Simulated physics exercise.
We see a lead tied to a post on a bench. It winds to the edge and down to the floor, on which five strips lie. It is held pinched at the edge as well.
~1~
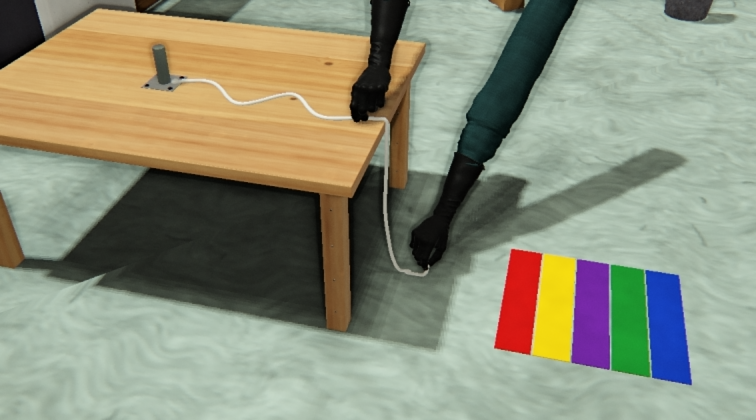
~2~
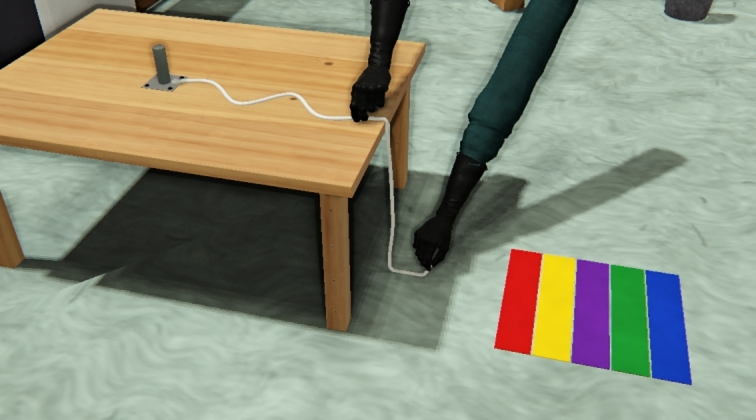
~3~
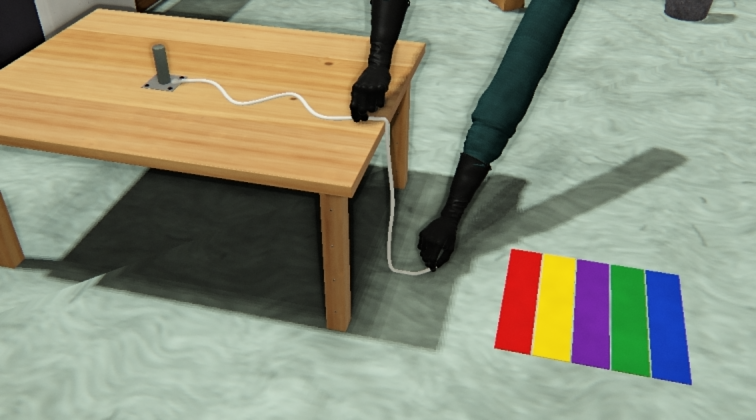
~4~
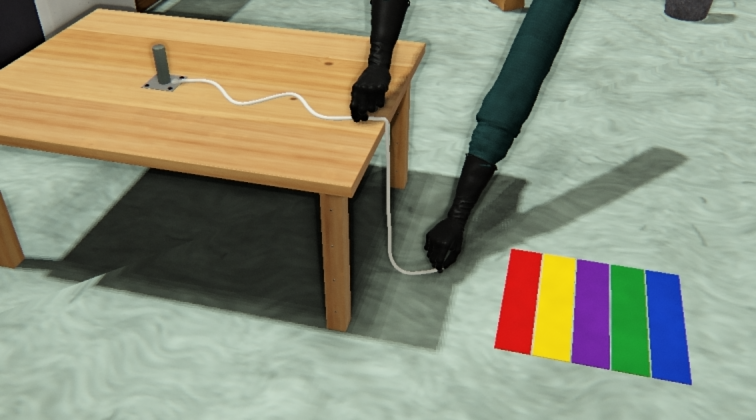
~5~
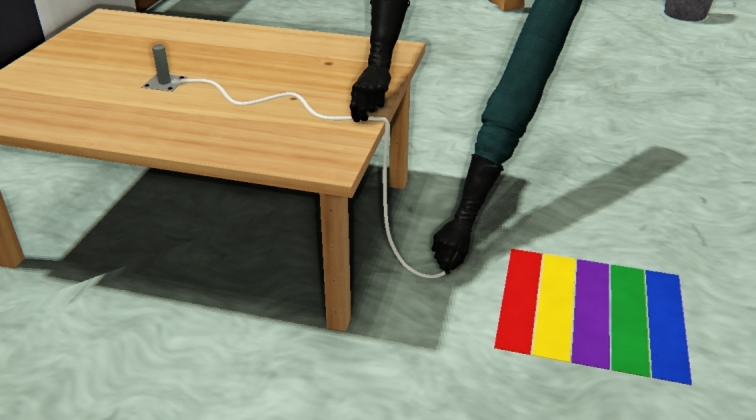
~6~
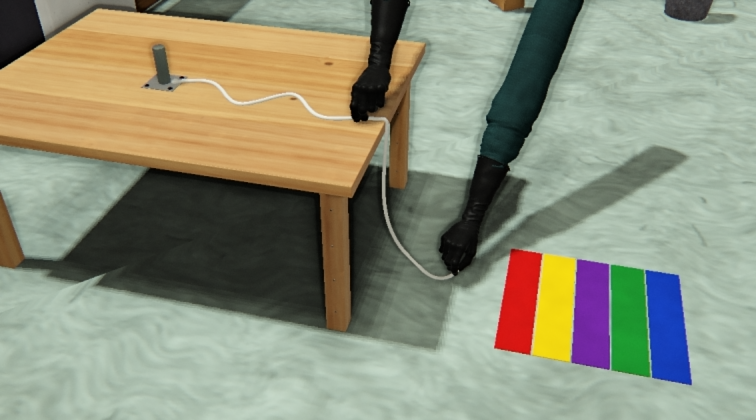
A gloved hand slowly draws the white cord's end rightward along the floor toward coloured strips.
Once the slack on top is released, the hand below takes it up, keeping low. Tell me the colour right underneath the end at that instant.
Right underneath is purple.
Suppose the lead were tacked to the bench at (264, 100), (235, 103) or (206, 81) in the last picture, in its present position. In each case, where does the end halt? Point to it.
Near (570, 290), then (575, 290), then (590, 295).
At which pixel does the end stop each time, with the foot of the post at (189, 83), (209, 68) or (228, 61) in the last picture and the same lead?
Going by the last picture, roughly (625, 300), (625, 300) and (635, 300).
A little later, end near (521, 281); over red.
Next, end near (568, 289); over yellow.
When it is tight, end near (596, 294); over purple. It halts on the purple strip.
